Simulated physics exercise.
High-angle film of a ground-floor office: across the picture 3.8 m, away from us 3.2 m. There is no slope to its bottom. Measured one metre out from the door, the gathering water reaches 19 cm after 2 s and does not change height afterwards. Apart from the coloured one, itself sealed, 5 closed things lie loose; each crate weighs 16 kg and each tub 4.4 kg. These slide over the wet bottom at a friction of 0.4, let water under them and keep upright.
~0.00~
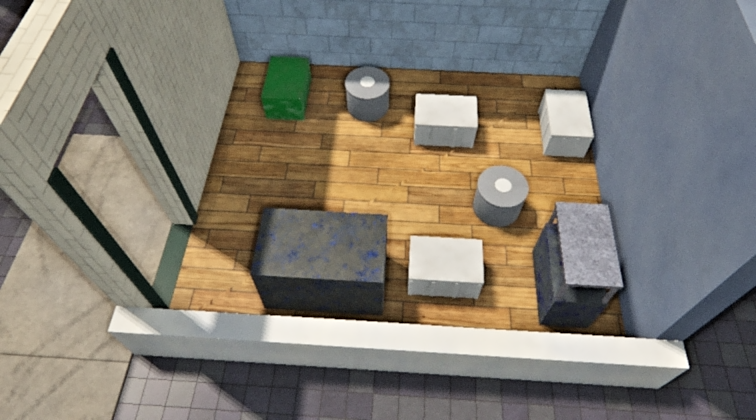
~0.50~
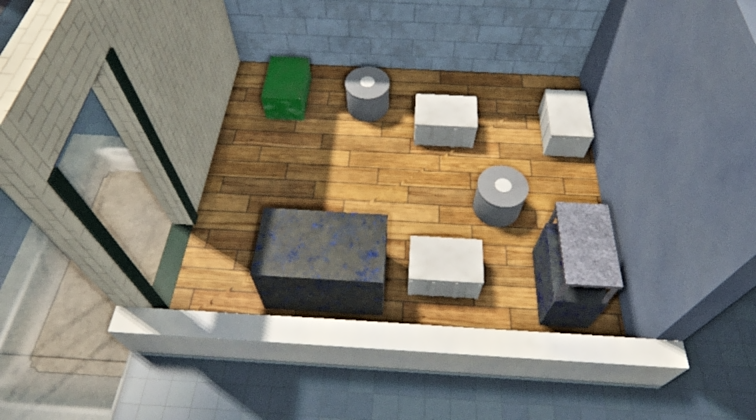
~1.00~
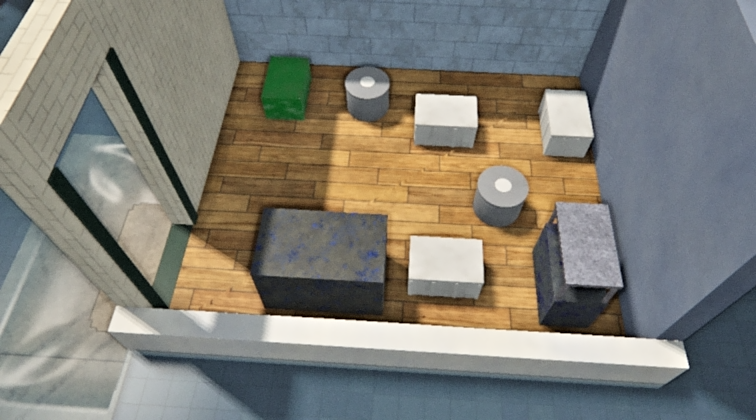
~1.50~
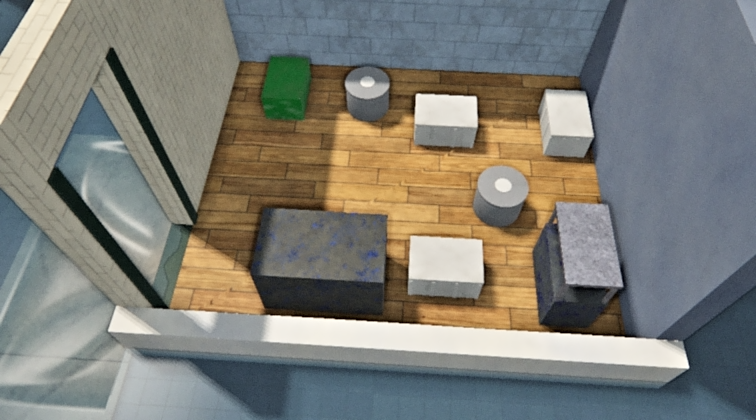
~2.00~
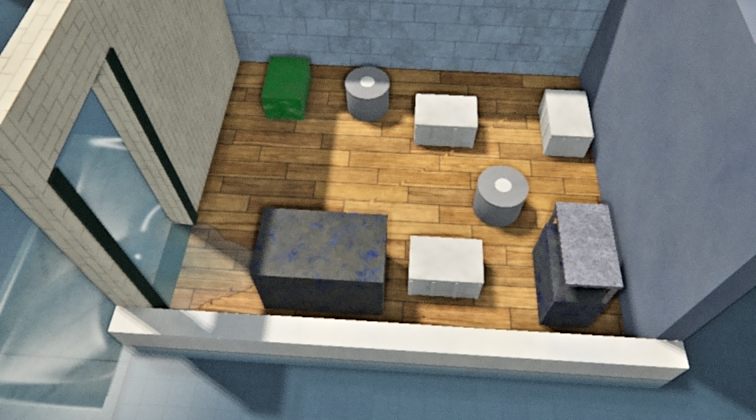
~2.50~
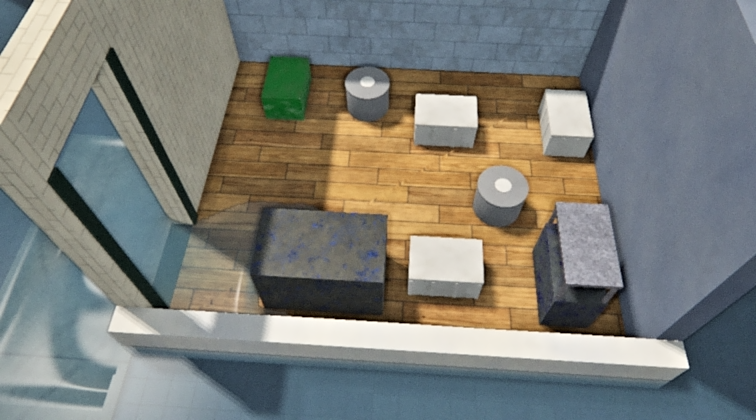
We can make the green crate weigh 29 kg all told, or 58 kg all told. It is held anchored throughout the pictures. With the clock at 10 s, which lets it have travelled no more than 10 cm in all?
It looks like the smaller mass already suffices.
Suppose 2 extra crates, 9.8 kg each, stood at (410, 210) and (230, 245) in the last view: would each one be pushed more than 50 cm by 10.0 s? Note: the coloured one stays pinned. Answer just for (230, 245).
As it turns out, it moves farther than that.
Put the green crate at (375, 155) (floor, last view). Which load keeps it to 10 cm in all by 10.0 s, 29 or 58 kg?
Here the lighter suffices.
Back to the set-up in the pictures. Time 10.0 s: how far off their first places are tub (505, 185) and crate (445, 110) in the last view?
60 cm, 30 cm.
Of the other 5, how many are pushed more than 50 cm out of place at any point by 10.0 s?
That makes 3.
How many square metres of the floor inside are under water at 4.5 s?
Wet area: Approx. 7.0 m2.
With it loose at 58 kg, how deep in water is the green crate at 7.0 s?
6 cm, roughly.
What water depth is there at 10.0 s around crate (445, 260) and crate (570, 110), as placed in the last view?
I'd estimate 6 cm for the first and 9 cm for the second.
After 3.5 s the green crate would be 0 cm from its start with 29 kg and 0 cm from its start with 58 kg; 0 cm of water round it then.
After 4.5 s the green crate would be 0 cm from its start with 29 kg and 0 cm from its start with 58 kg; 2 cm of water round it then.
After 7.0 s the green crate would be 0 cm from its start with 29 kg and 0 cm from its start with 58 kg; 6 cm of water round it then.
After 10.0 s the green crate would be 0 cm from its start with 29 kg and 0 cm from its start with 58 kg; 8 cm of water round it then.
